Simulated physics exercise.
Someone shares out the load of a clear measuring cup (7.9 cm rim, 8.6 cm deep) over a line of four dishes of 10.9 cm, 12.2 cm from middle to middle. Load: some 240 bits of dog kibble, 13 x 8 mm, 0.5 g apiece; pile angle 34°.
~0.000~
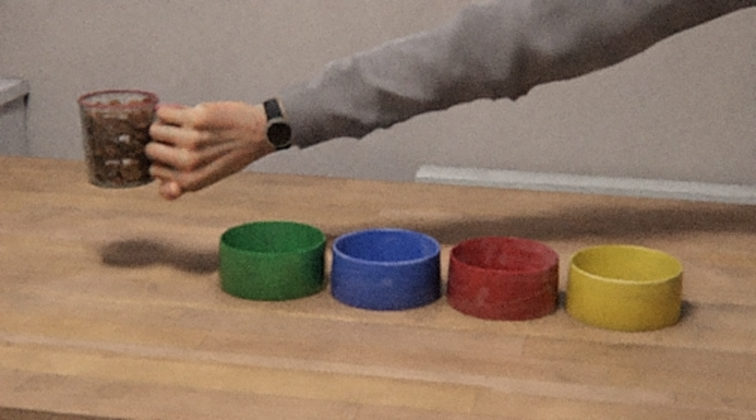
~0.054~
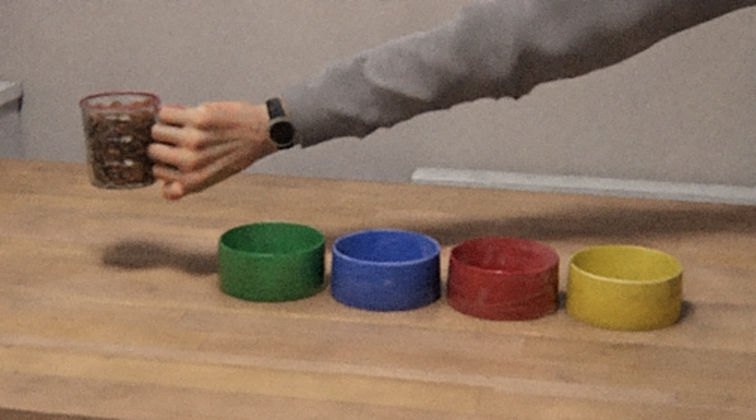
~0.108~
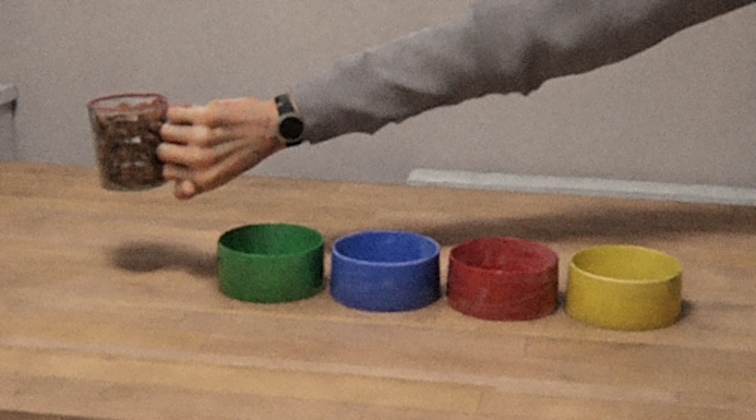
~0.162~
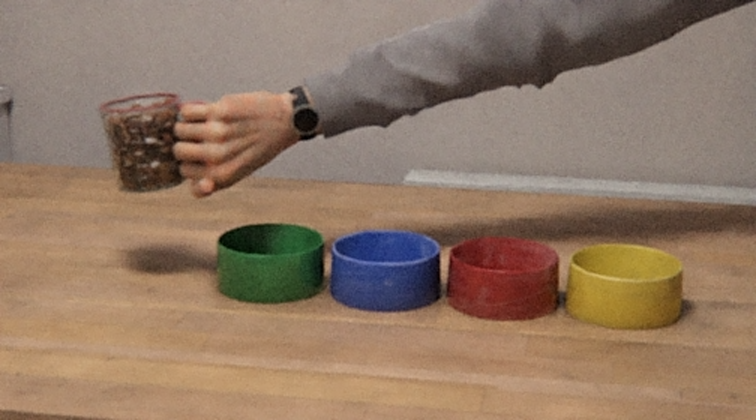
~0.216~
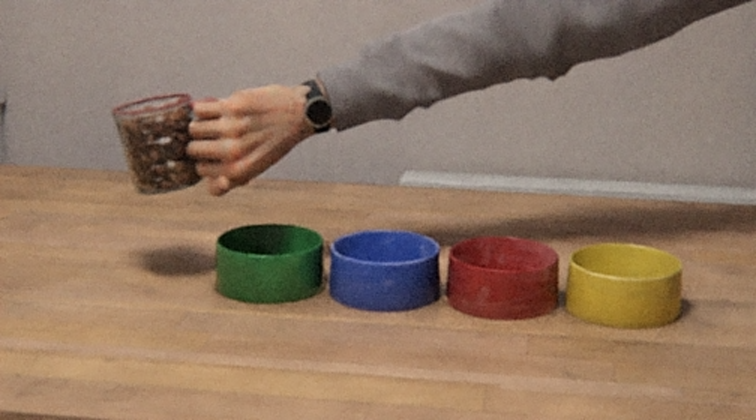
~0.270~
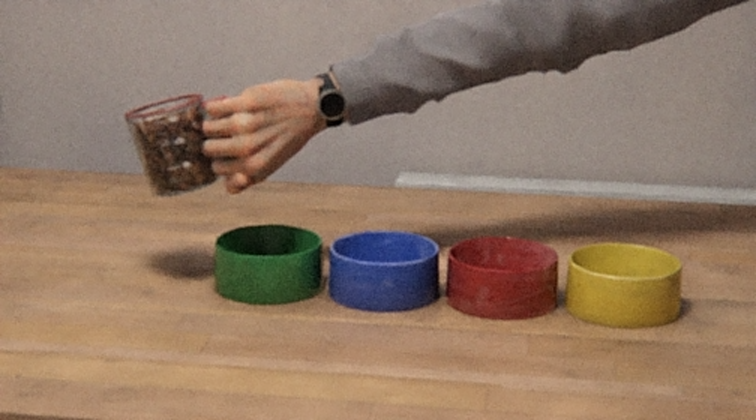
A hand in a gray sleeve and dark watch held a clear cup of brown kibble above a wooden table, then moved it slightly right, tilting it a little, beside green, blue, red and yellow dishes.
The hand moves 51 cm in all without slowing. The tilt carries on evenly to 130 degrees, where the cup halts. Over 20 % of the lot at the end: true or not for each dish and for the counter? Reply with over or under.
Red dish over, blue dish under, green dish under, yellow dish under, counter over.
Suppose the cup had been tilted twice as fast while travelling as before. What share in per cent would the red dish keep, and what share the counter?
The red dish would get 0 and the counter 10.
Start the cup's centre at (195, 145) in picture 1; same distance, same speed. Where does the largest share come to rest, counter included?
Yellow.
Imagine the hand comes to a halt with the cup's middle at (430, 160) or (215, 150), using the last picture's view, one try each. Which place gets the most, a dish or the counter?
Try 1 - blue; try 2 - counter.
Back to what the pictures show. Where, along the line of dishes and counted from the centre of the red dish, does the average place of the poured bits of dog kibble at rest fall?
Around 2 cm away, toward the right-hand end.
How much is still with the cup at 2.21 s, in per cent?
I'd say close to 0 per cent.
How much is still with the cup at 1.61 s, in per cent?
Reading: Approx. 75 %.
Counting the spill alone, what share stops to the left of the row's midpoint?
Roughly 0 per cent of them.
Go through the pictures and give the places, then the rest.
Cup at (120, 139), tilt 0 degrees, lip at (83, 97), moved 0.0 cm; middle of the pieces at (120, 142); green dish at (273, 238); blue dish at (387, 246); red dish at (504, 255); yellow dish at (626, 264), in the first picture.
Cup at (122, 141), tilt 1 degrees, lip at (84, 99), moved 0.4 cm; middle of the pieces at (122, 144), in the second picture.
Cup at (131, 142), tilt 3 degrees, lip at (91, 102), moved 1.6 cm; middle of the pieces at (131, 145), in the third picture.
Cup at (146, 143), tilt 7 degrees, lip at (104, 105), moved 3.3 cm; middle of the pieces at (147, 146), in the fourth picture.
Cup at (161, 145), tilt 10 degrees, lip at (116, 109), moved 5.0 cm; middle of the pieces at (161, 148), in the fifth picture.
Cup at (175, 146), tilt 14 degrees, lip at (129, 114), moved 6.7 cm; middle of the pieces at (176, 149); green dish at (269, 241); blue dish at (385, 247); red dish at (503, 254); yellow dish at (625, 261). Its pace works out near 65 degrees a second; the hand travels 32 cm a second, in the sixth picture.
Then, at 1.08 s, tilt 68 degrees; cup holds 100 %.
Then, at 1.61 s, tilt 104 degrees; cup holds 75 %, red 15 %, blue 5 %.
After 2.21 s, tilt 130 degrees; cup holds 0 %, red 60 %, blue 5 %, yellow 5 %.
By 2.8 s all is still; red 60 %, blue 5 %, green 0 %, yellow 5 %, counter 35 %.
